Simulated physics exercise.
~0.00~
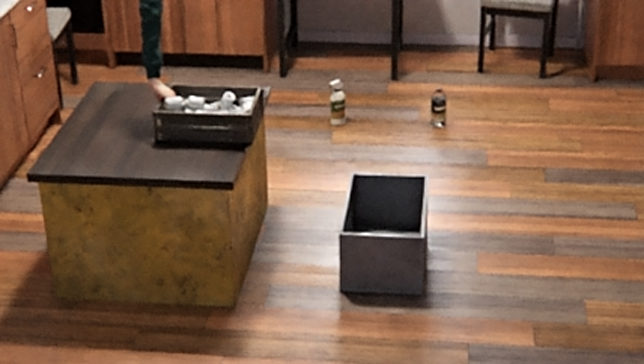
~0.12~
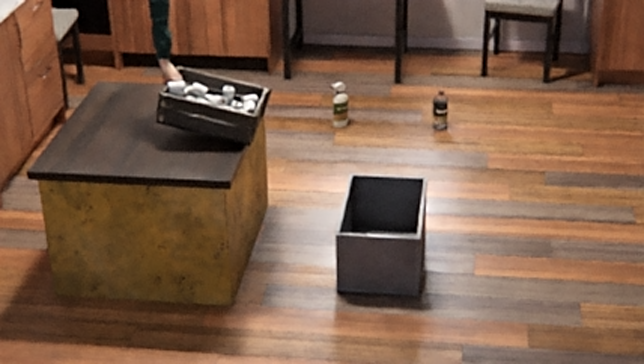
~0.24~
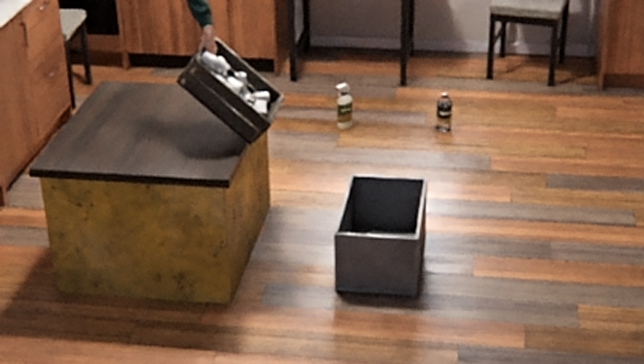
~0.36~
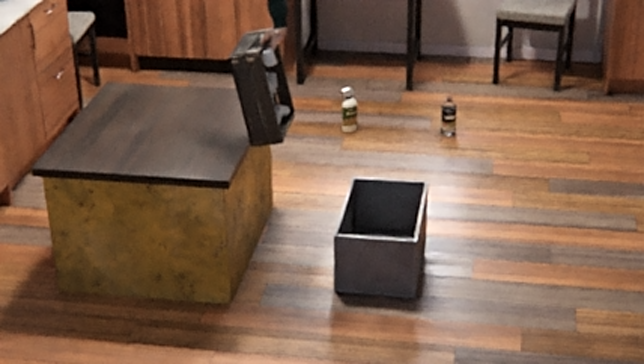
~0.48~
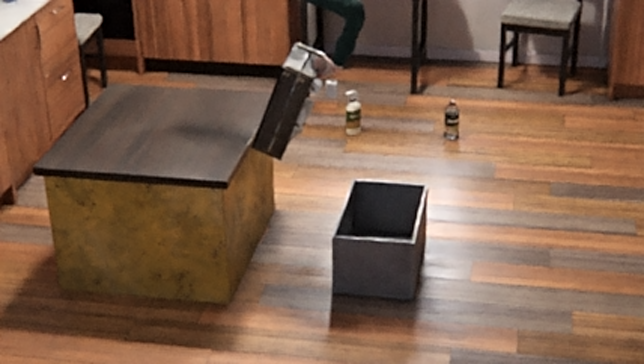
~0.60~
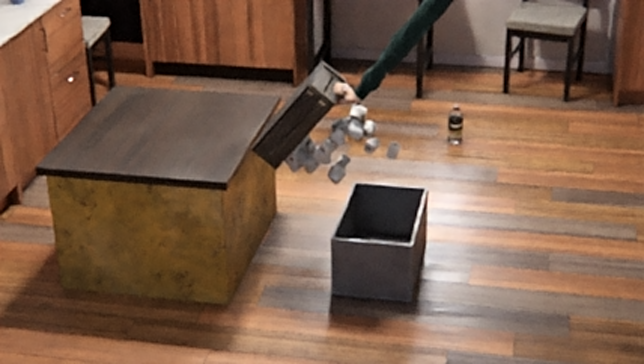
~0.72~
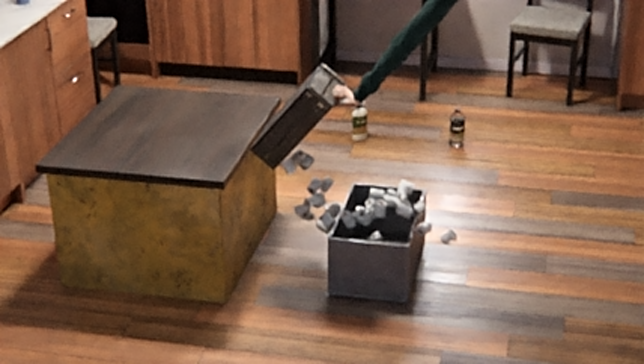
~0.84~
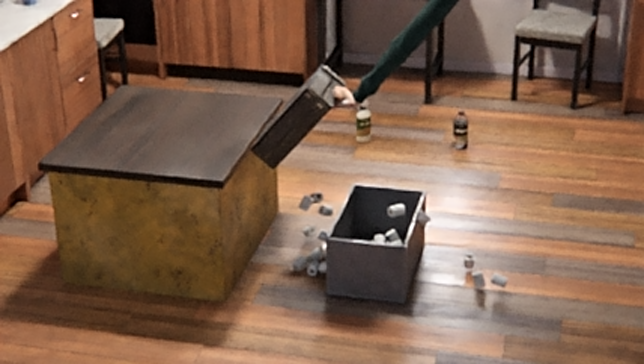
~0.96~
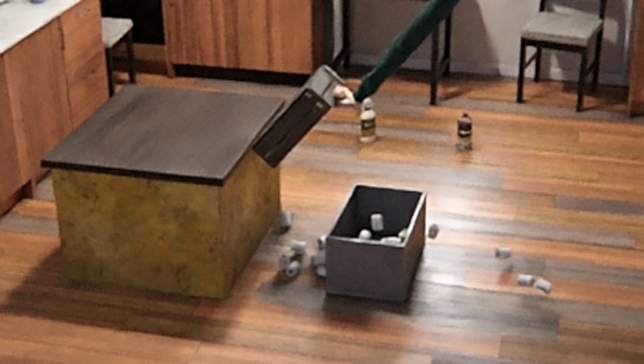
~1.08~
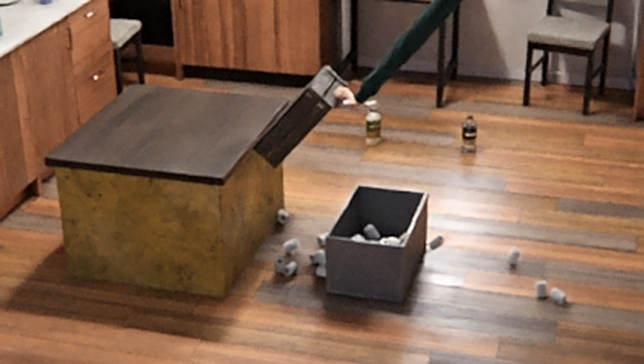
In a room with a wooden floor, a hand tipped a black tote of small pale rolls off a bench toward a grey tote, and the rolls tumbled out, some landing inside while others scattered on the floor on both sides.
